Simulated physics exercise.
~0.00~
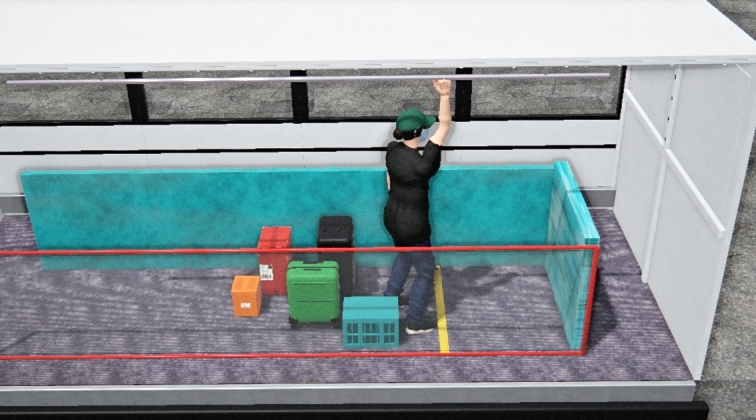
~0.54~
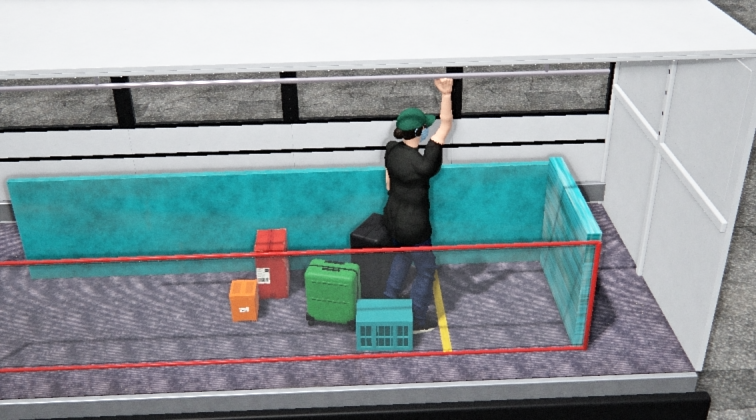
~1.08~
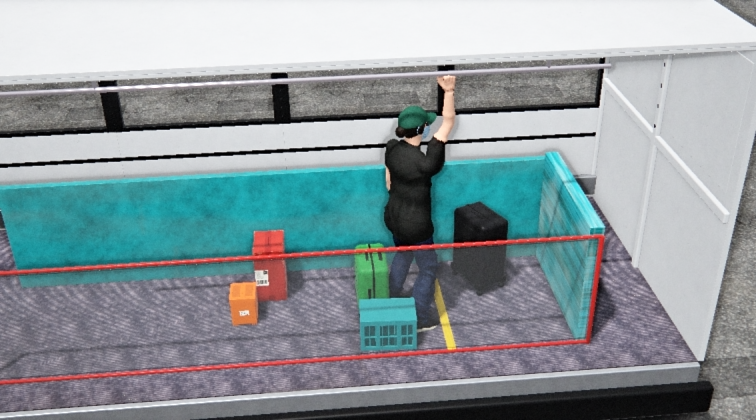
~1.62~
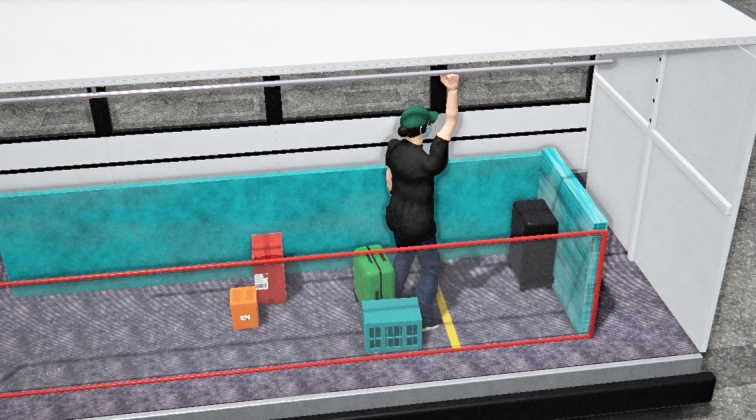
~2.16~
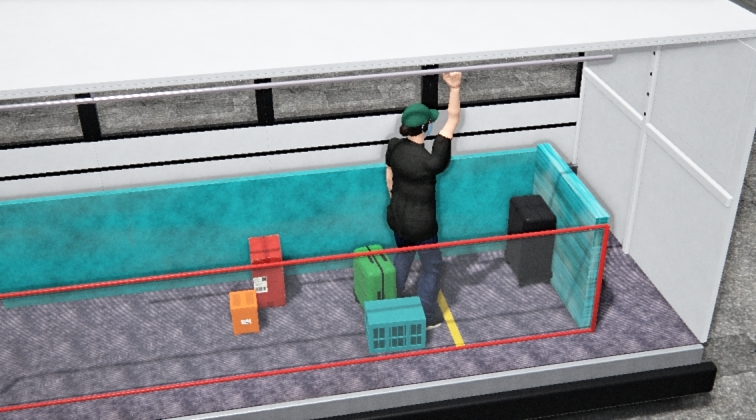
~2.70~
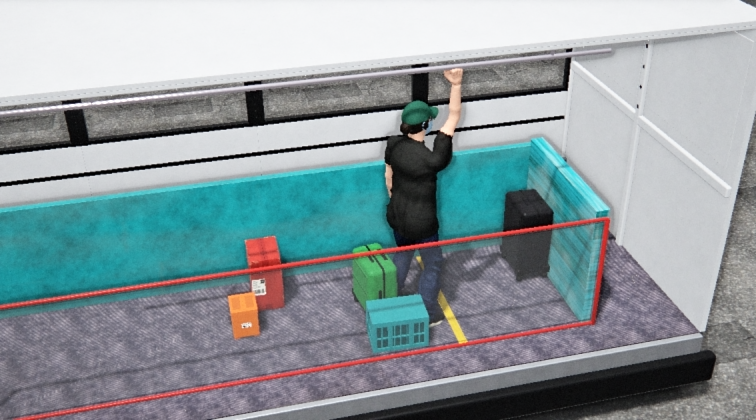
Shuttle luggage bay with a braced passenger, black case rolling right past the yellow line, green case and teal crate stopping short.
